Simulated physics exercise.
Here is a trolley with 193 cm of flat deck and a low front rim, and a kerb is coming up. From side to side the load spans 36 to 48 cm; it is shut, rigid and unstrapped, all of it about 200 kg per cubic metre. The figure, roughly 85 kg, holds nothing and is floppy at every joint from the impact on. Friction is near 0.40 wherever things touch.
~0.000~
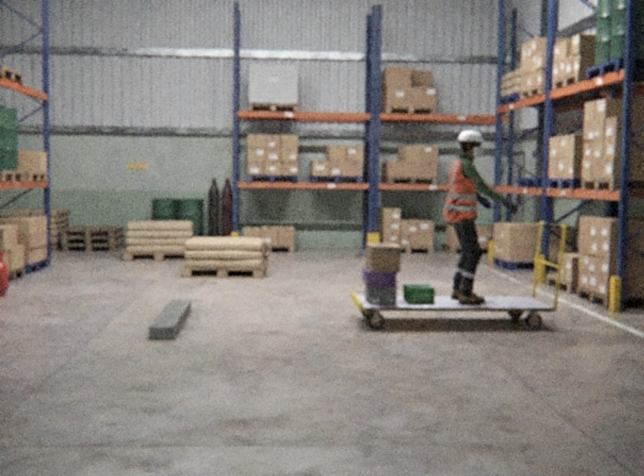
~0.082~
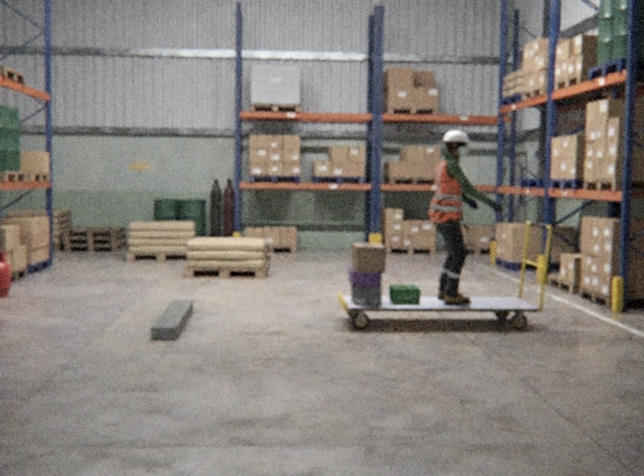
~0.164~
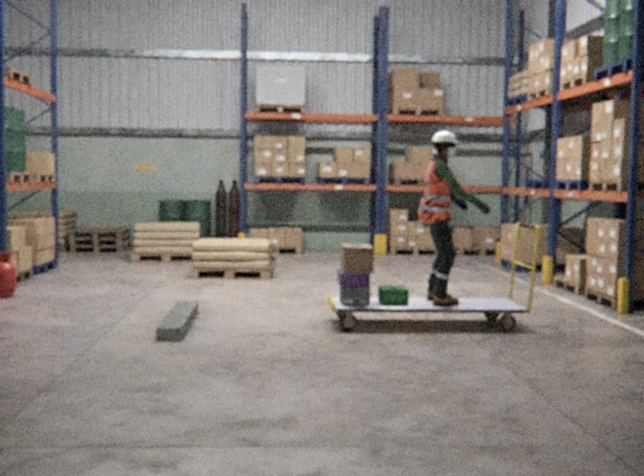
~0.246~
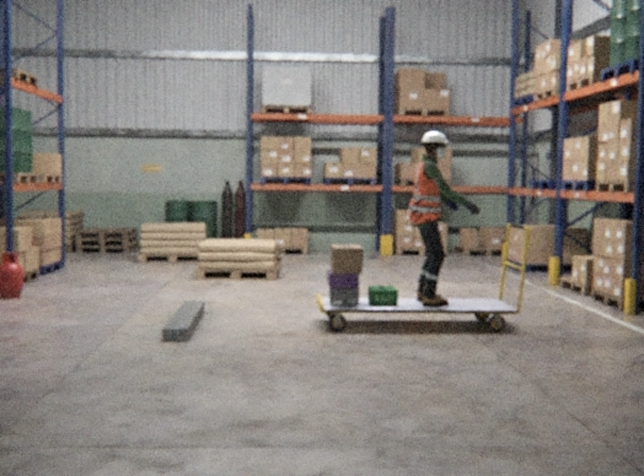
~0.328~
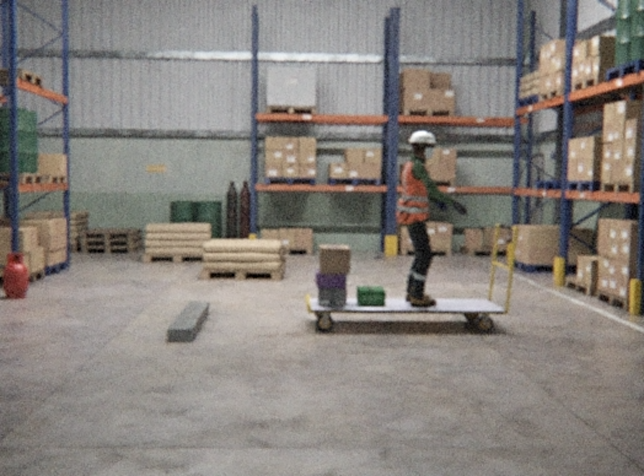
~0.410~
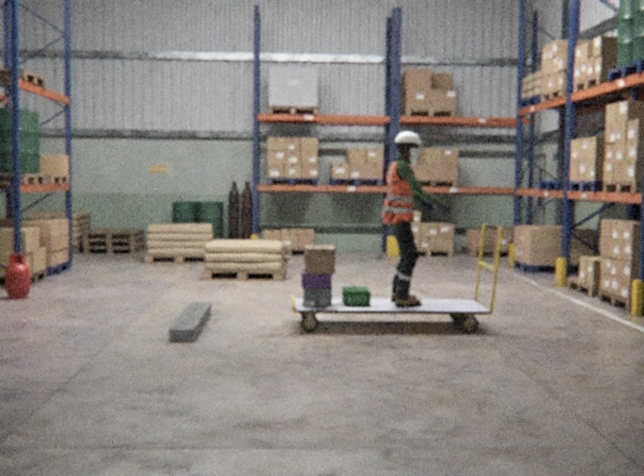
A flat trolley with a yellow handle rolls left across a warehouse floor, seen side-on from a distance, carrying a worker in a white helmet and orange vest who stands facing right, arms held forward. Stacked brown, purple and grey boxes and a green crate ride at its left end, with a grey kerb further left and blue-and-orange racks behind. The trolley nears the kerb as the camera drifts slightly left.
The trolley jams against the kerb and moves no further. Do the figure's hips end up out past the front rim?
It finishes past the deck.
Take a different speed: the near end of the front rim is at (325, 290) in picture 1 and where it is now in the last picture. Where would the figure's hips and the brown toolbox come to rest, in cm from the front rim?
Result: Hips at 20 behind, brown at 30 past.
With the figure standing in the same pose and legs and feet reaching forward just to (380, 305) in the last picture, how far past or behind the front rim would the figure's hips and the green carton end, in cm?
The hips would end 30 cm past the front rim, while the green one stays 50 cm behind it.
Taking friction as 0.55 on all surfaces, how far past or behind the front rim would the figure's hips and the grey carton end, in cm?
So the hips finish 10 beyond the front rim while the grey load stays 20 short of it.
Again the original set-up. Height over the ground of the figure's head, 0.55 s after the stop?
The head is some 80 cm up from the ground.
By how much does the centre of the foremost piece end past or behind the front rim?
Its centre ends some 120 cm past the rim.
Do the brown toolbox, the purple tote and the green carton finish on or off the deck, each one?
Brown off, purple off, green on.
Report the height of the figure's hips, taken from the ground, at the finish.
They end up some 25 cm off the ground.
The wheels strike at 0.88 s.
After 1.43 s the figure's hips are 7 cm behind the rim, near (202, 273) in the last picture's view.
After 1.88 s the figure's hips are 12 cm past the rim, near (183, 279) in the last picture's view.
At rest, 3.5 s, past the rim, brown toolbox, purple tote and the figure's hips; behind it, grey carton and green carton.
